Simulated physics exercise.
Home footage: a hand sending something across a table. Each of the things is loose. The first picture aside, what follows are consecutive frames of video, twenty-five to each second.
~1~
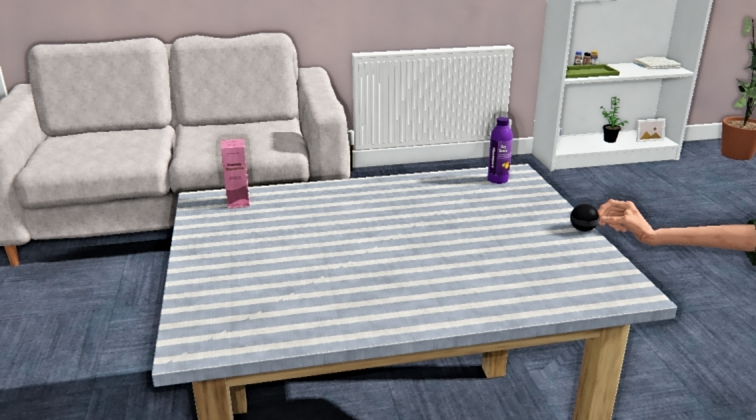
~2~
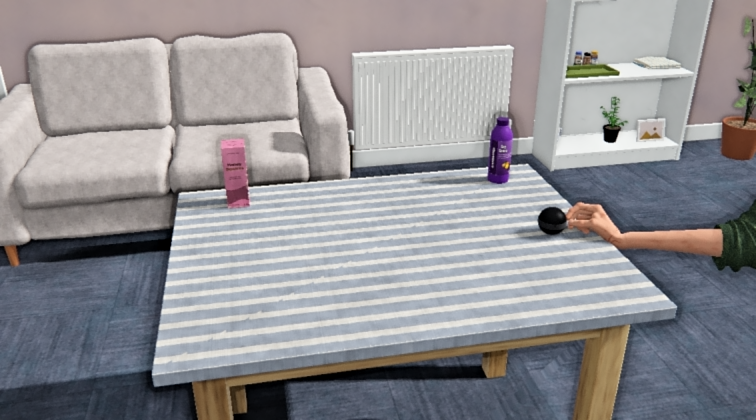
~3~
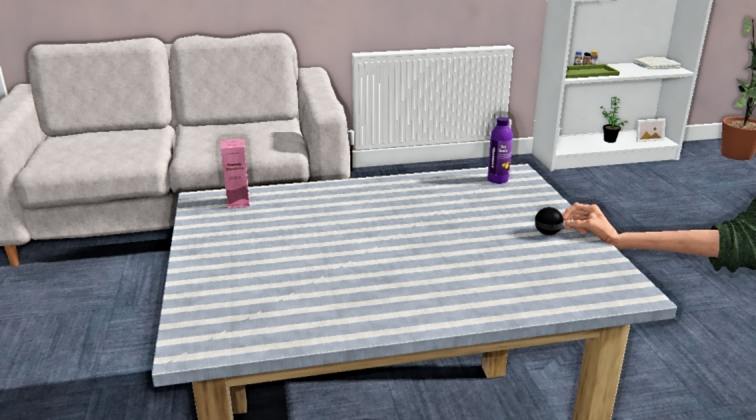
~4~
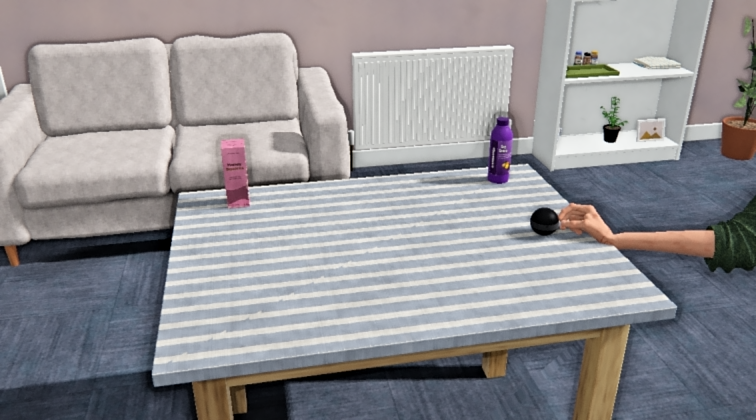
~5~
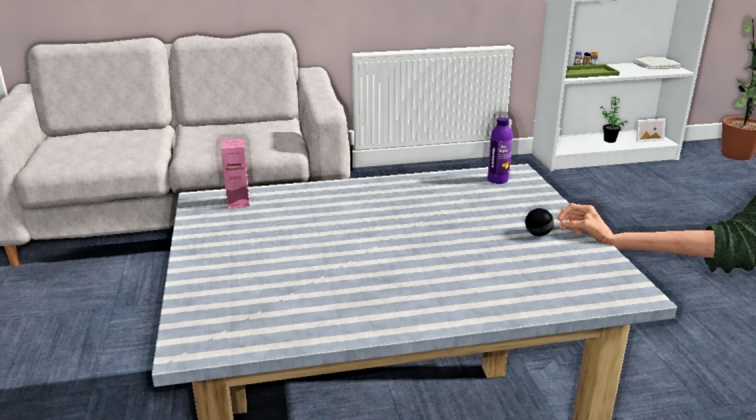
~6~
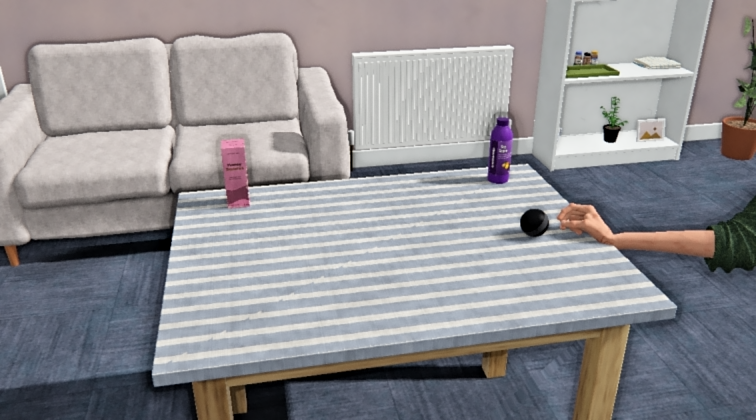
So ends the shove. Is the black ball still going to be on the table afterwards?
Yes: Never goes off.
Then, 0.20 s past the last view, black ball displaced about its own width near (513, 225).
Then, 0.60 s past the last view, black ball displaced well along near (481, 228).
Finally, moved from the start, black ball. Final places as the last picture's camera would see them, black ball near (466, 230).
